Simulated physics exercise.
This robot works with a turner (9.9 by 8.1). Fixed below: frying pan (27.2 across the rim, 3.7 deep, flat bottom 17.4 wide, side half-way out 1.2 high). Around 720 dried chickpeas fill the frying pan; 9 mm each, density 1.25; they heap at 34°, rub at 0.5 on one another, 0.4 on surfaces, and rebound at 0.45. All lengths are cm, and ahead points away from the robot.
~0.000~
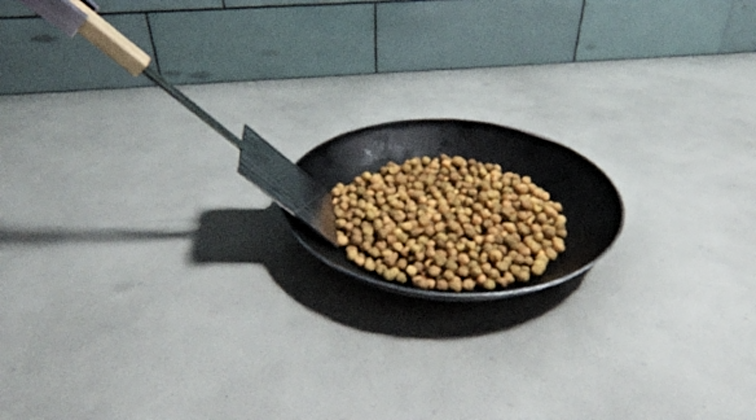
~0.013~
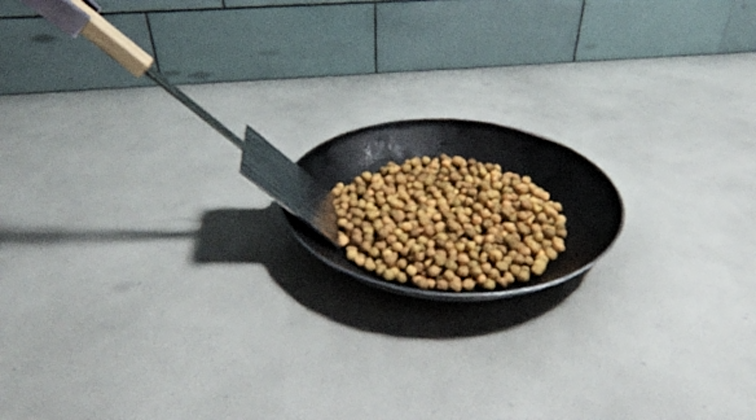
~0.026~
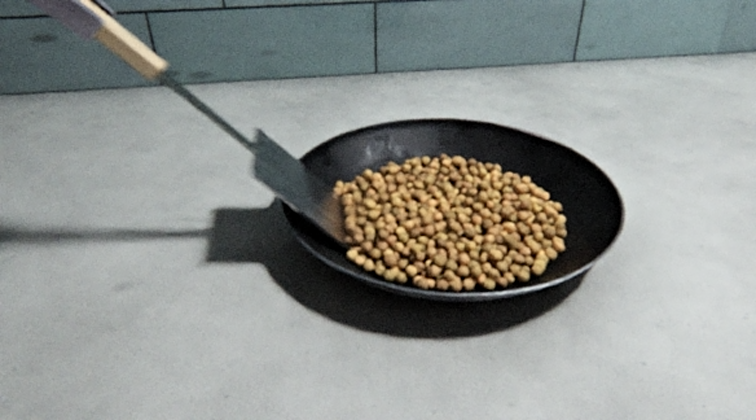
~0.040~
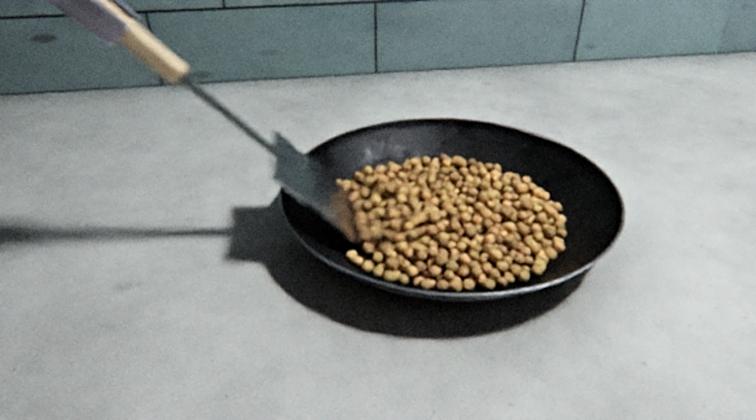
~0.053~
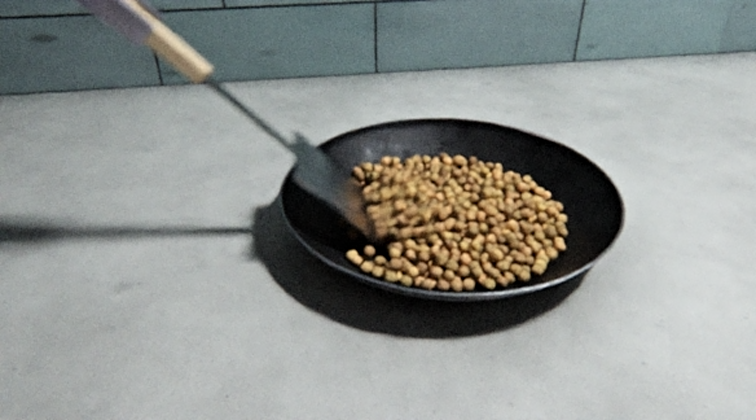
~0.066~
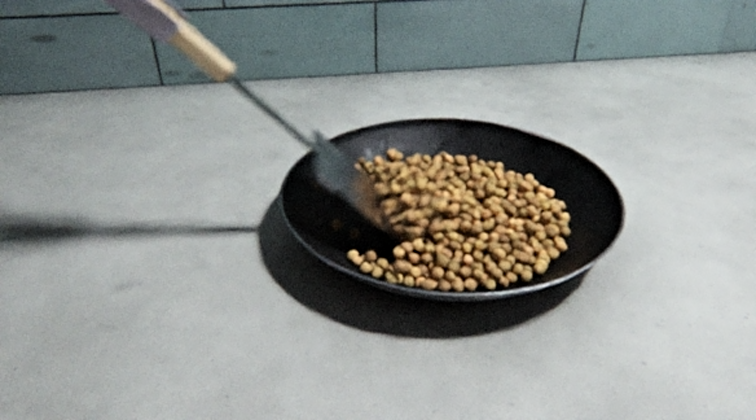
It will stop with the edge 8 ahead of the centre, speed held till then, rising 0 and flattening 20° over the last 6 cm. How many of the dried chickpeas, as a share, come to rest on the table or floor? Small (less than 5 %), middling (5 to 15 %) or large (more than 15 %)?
On the table or floor the share is middling, 5 to 15 %.
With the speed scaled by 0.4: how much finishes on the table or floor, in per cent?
Some 0 per cent.
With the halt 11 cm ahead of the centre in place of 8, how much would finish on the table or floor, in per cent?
It would be near 35 per cent.
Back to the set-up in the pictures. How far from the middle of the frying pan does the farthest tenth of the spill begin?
About 30 cm.
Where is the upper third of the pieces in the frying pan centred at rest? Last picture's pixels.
Near (560, 192).
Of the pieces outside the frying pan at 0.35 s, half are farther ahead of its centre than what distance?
Some 18 cm.
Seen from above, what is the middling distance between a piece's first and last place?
About 6 cm.
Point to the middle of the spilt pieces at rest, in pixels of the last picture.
Around (652, 198).
By 0.10 s, sloping 48°, highest piece 7 above the table; 724 in the frying pan, 1 on the blade or in flight.
By 0.13 s, sloping 42°, highest piece 9 above the table; 723 in the frying pan, 2 on the blade or in flight.
By 0.35 s, sloping 28°, highest piece 5 above the table; 655 in the frying pan, 68 on the table or floor, 2 on the blade or in flight.
By 1.40 s, sloping 28°, highest piece 5 above the table; 653 in the frying pan, 72 on the table or floor.
Final count, 653 in the frying pan, 72 on the table or floor. That is 10 % on the table or floor.
